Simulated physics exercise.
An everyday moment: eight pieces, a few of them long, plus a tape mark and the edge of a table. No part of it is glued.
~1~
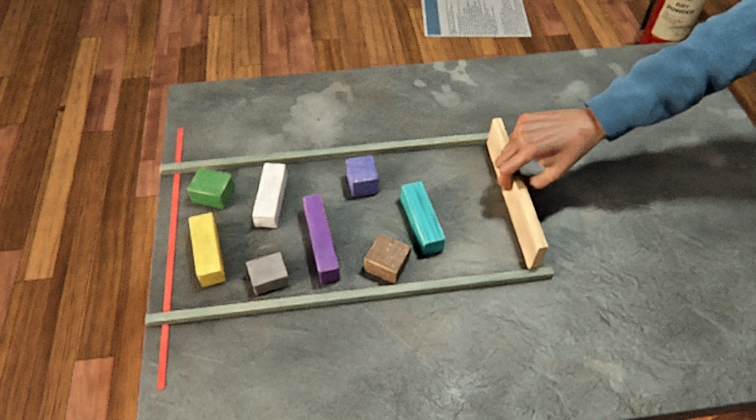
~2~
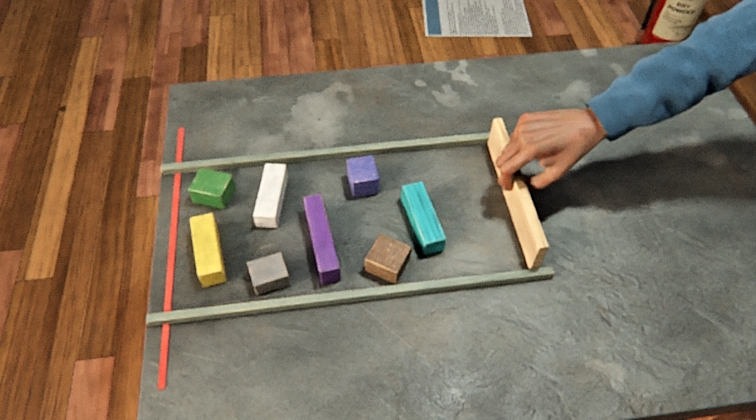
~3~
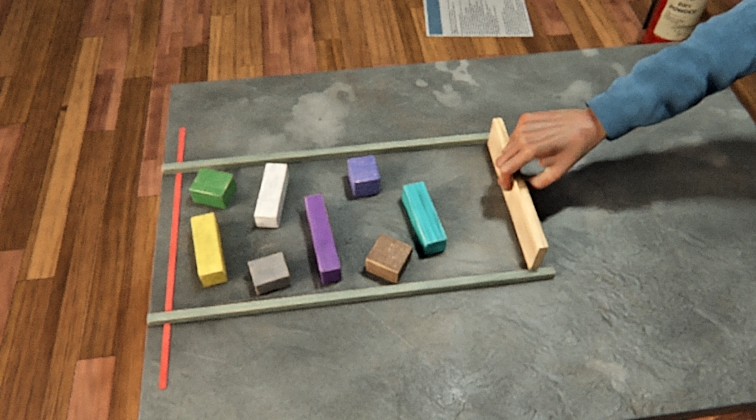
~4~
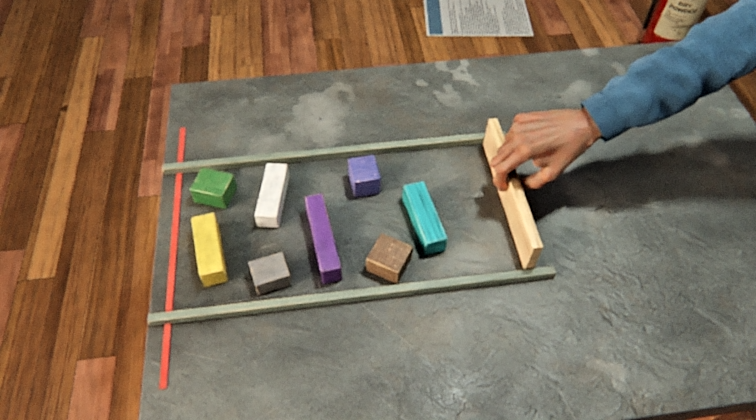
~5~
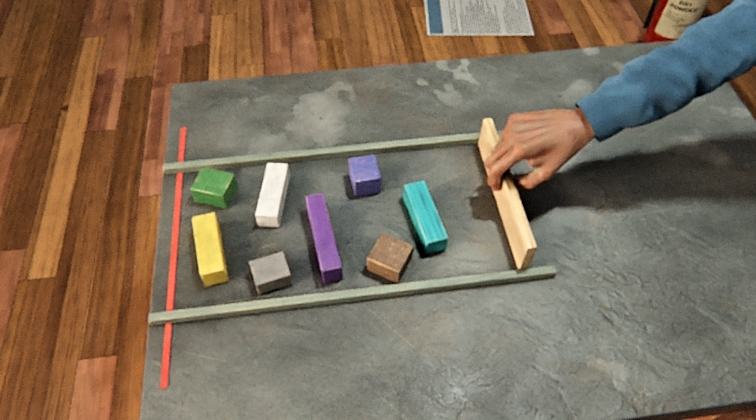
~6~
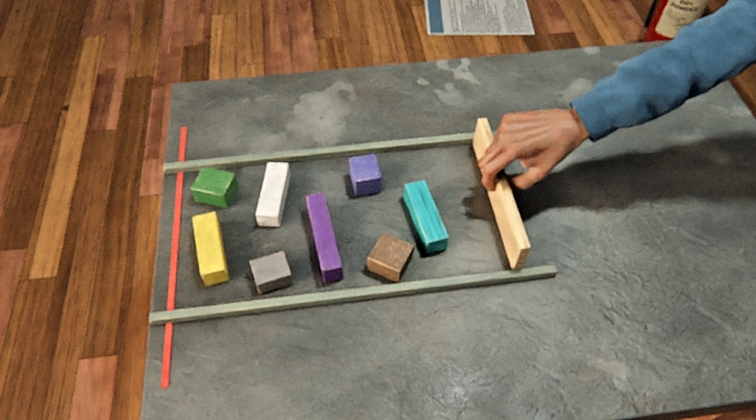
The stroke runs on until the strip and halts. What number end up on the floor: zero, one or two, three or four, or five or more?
The push clears off a lot, five or more.
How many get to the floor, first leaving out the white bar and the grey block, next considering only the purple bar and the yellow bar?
Count of fallen: 3 / 3.
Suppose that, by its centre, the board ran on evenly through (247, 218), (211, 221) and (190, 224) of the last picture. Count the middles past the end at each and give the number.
It comes out as 0, then 3, then 5.
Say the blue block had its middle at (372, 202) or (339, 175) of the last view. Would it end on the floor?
So in the first try it ends up below, and in the second it is not lost.
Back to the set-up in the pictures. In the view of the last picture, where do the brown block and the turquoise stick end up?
You'll see the brown block at (150, 295), with the turquoise stick at (161, 242).
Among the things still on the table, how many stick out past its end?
The total would be 3.
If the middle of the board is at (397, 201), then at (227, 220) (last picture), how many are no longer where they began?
That gives 2 for the first and 8 for the second.
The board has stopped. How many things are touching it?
Number: 3.
Early on, none off yet; yellow bar at rest near (211, 248); green block at rest near (215, 187); grey block at rest near (272, 272).
A while later, none off yet; yellow bar travelled a little near (186, 247); green block travelled a little near (205, 187); grey block travelled well along near (205, 277).
Finally, the number that fall off is five or more; lost, purple bar, white bar, grey block, green block and yellow bar.
